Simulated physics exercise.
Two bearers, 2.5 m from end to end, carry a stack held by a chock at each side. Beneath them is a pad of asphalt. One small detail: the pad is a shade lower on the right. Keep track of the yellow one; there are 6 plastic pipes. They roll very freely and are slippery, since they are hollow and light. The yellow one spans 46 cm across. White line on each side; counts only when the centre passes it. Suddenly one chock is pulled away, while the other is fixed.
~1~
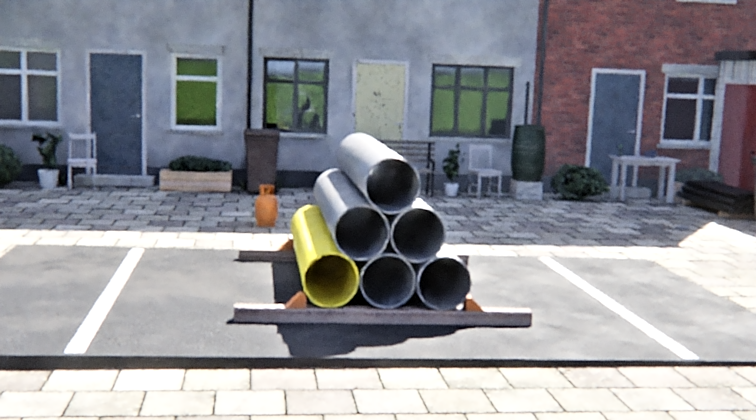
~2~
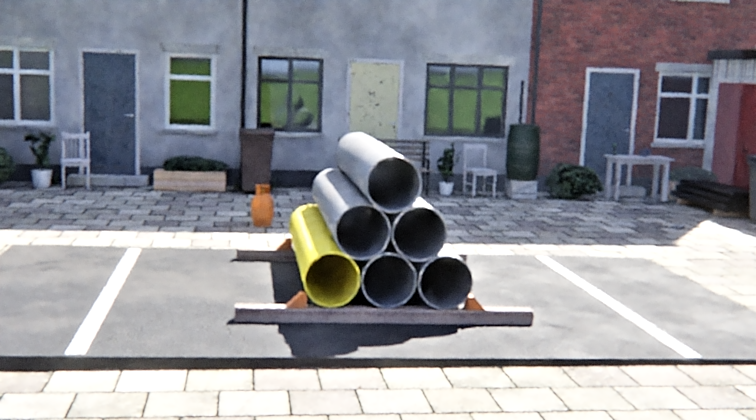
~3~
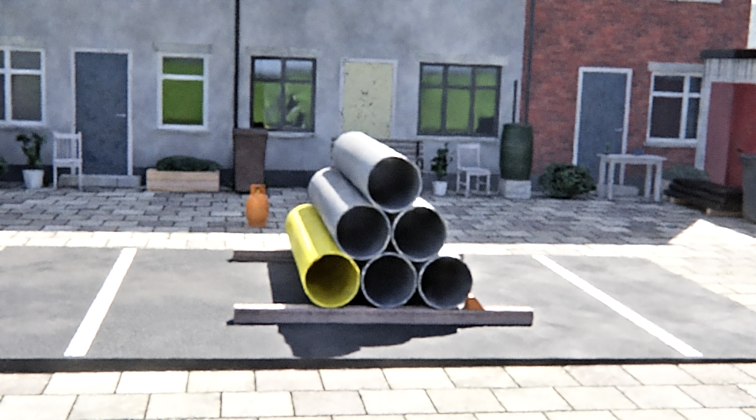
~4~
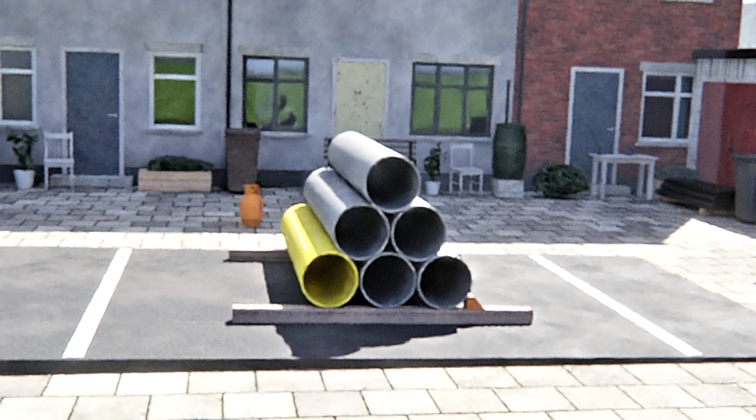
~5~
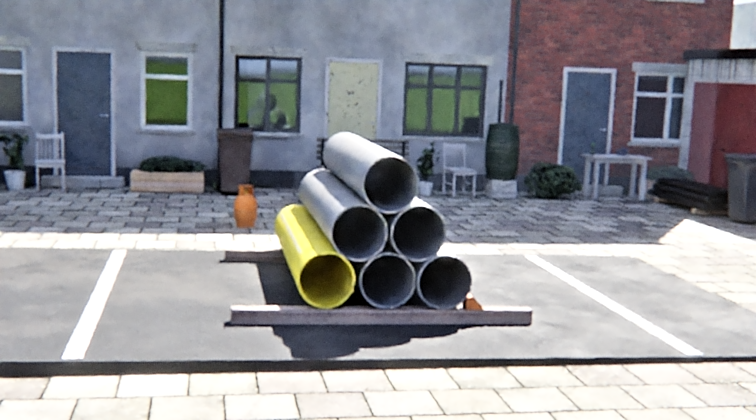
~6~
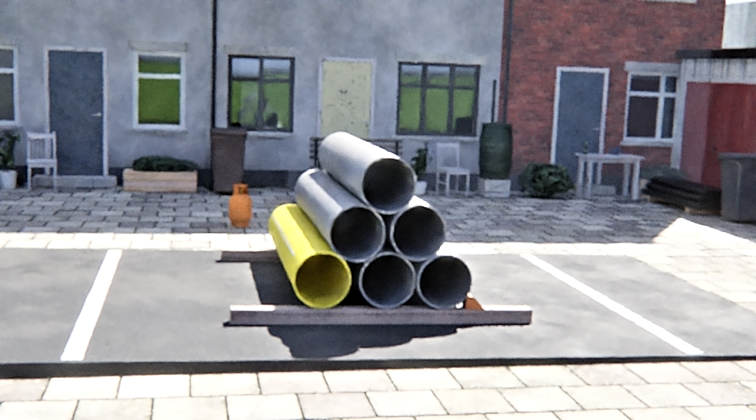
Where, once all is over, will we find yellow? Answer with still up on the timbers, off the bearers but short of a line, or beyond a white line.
I would say beyond a white line.
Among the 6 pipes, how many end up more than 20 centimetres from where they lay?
That would be 3 of them.
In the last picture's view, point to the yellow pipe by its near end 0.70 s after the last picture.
Position: About (273, 281).
Then, 0.7 s past the sixth picture, yellow is on the bearers, 30 cm from the bearers' left end, rolling left; 0 of 6 have crossed.
Then, 1.5 s past the sixth picture, yellow is off the bearers, 70 cm short of the left line, rolling left; 0 of 6 have crossed.
Then, 2.5 s past the sixth picture, yellow is past the left line; 1 of 6 has crossed.
Finally (8.5 s after the last picture), yellow is past the left line; 2 of 6 have crossed.
